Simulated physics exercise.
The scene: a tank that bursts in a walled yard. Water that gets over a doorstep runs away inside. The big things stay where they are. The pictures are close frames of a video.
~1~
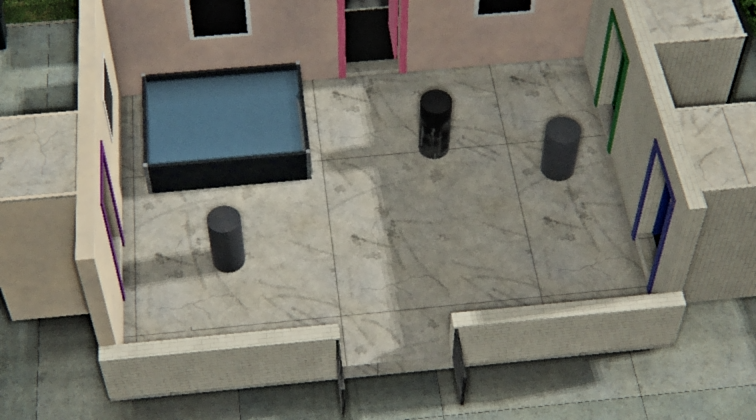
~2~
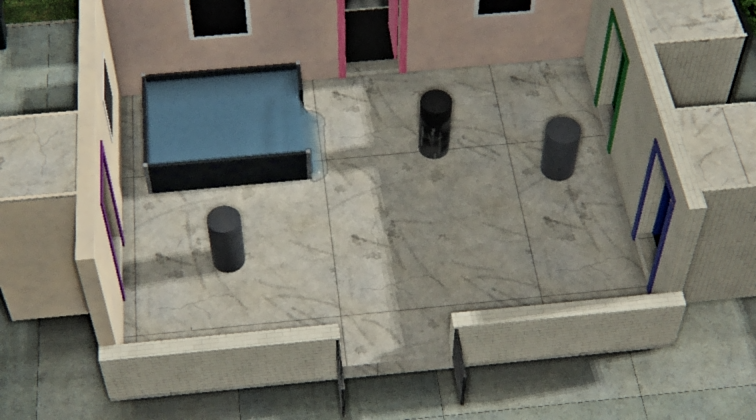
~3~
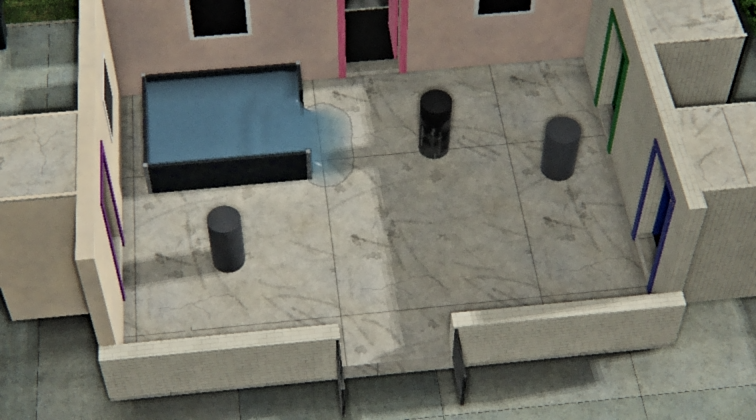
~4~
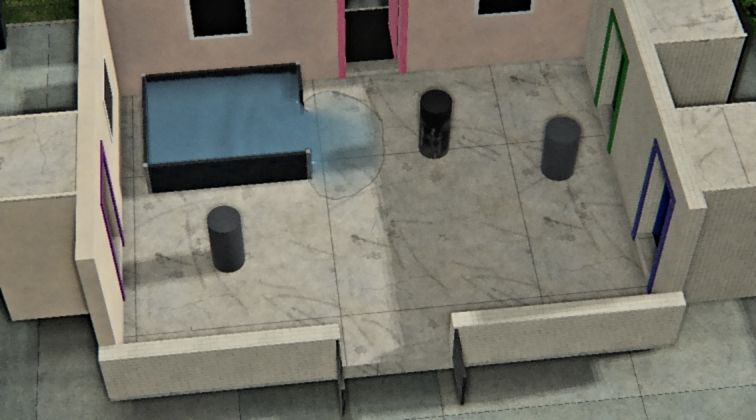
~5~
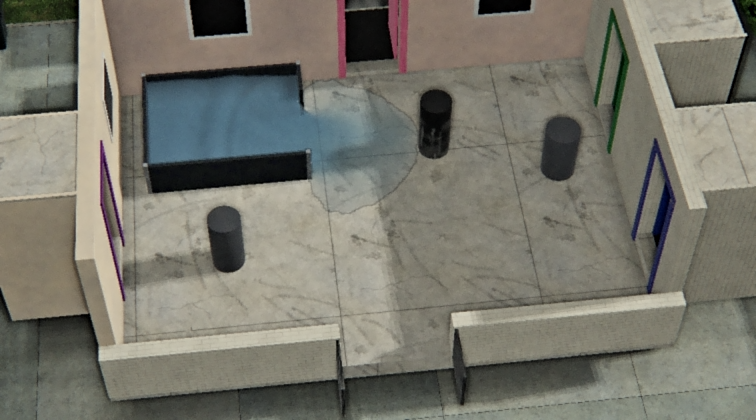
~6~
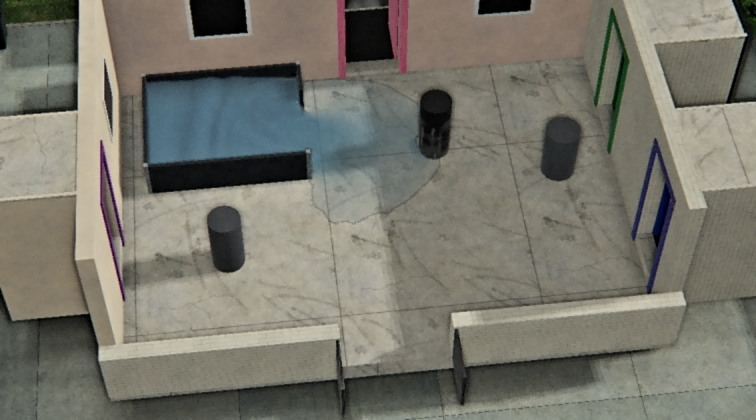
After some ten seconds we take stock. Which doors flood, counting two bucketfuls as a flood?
One by one: The pink door admits no more than that; the green door lets in a lot; the blue door admits no more than that; the purple door admits no more than that.
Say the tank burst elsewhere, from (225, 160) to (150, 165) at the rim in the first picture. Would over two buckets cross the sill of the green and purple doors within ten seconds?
Then: The green door takes less, the purple door takes less.
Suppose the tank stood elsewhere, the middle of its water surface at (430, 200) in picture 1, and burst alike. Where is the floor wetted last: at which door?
The purple door.
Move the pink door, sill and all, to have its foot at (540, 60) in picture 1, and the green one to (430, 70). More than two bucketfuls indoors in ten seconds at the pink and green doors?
My reading: The pink one lets more in; the green one takes more.
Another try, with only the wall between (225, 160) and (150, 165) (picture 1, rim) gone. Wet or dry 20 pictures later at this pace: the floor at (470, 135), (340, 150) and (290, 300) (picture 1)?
In turn: No water, not flooded, wet.
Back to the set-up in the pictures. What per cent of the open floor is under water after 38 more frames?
Some 65 per cent.
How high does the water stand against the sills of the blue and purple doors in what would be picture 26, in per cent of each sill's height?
In turn 60 and 0 per cent.
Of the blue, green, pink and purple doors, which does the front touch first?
I say the door marked pink.
A moment on, water covers 25 % of the floor; the pink door wet at the sill, nothing in, the green door not reached, the blue door not reached, the purple door not reached.
Next, water covers 45 % of the floor; the pink door wet at the sill, nothing in, the green door wet at the sill, nothing in, the blue door not reached, the purple door not reached.
Then, water covers 60 % of the floor; the pink door wet at the sill, nothing in, the green door under two buckets in, the blue door wet at the sill, nothing in, the purple door not reached.
Later, water covers 65 % of the floor; the pink door wet at the sill, nothing in, the green door over two buckets in, the blue door wet at the sill, nothing in, the purple door not reached.
In the end, water covers 90 % of the floor; the pink door wet at the sill, nothing in, the green door over two buckets in, the blue door wet at the sill, nothing in, the purple door wet at the sill, nothing in.
